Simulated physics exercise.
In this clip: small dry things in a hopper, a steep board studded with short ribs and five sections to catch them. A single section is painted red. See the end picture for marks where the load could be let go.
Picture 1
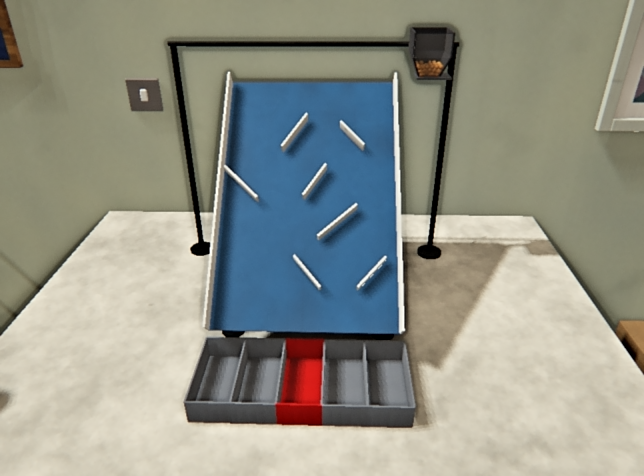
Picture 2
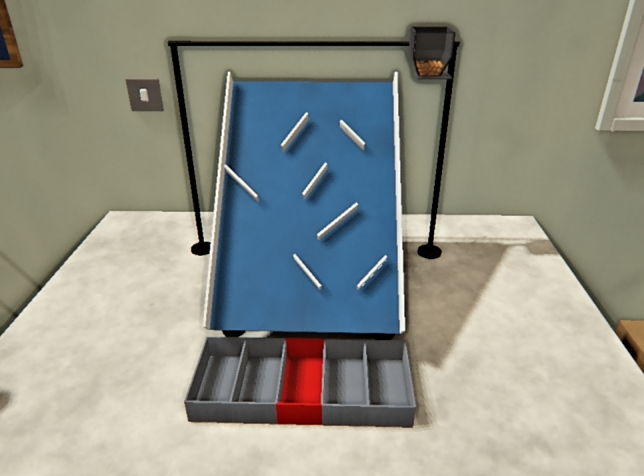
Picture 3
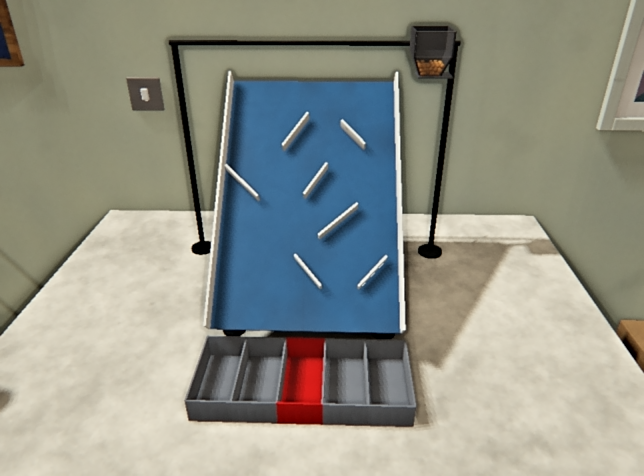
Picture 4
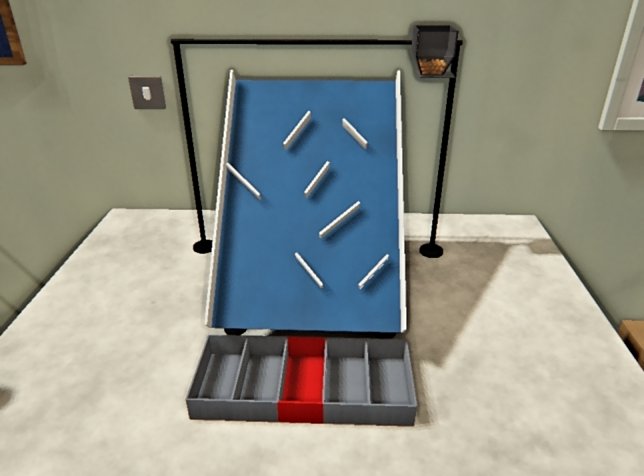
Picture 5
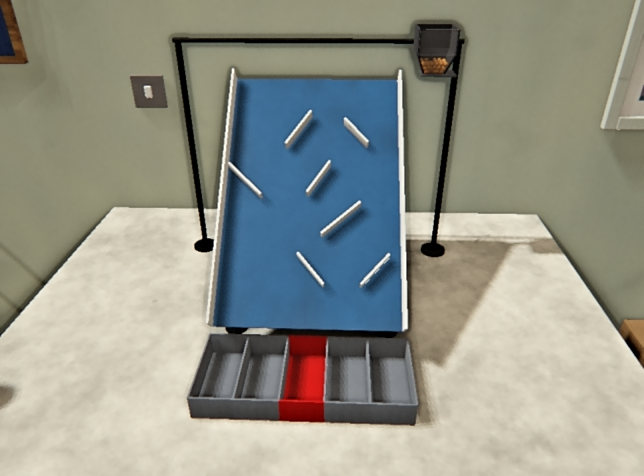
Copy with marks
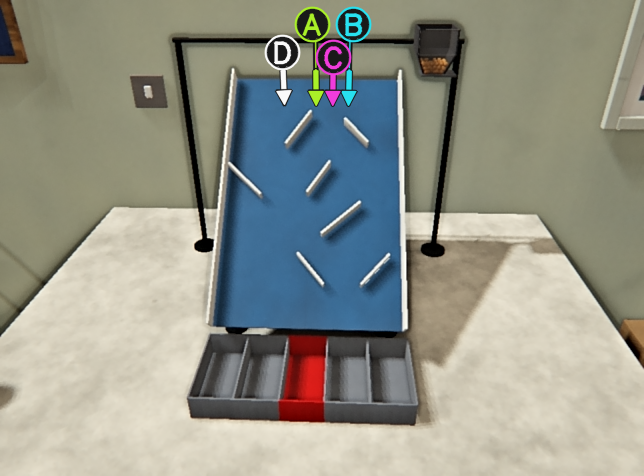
On a pale tabletop, a ribbed blue board stands above five sections while nothing moves.
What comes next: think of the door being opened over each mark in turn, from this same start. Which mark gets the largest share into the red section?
Best: D.
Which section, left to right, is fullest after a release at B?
It is the fifth one.
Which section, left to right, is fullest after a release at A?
The second from the left.
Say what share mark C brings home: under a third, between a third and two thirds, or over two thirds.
Mark C gives under a third.
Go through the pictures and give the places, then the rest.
The first picture shows hopper at (428, 67), roasted chickpeas, door shut.
The second picture shows ribs (282, 146) to (307, 113), (341, 120) to (364, 144), (225, 165) to (257, 196).
The third picture shows ribs (304, 194) to (327, 163), (319, 235) to (358, 203), (295, 254) to (321, 286).
The fourth picture shows ribs (360, 285) to (388, 255).
The fifth picture shows red section at (302, 410), number 3 of 5 from the left.
On the marked copy, mark A meets the board at (316, 100); mark B meets the board at (348, 100); mark C meets the board at (332, 100); mark D meets the board at (284, 99).
With A, a small part in the red section, nearly all in other sections.
With B, a small part in the red section, nearly all in other sections.
With C, a stray few in the red section, nearly all in other sections.
With D, about a third in the red section, about two thirds in other sections.
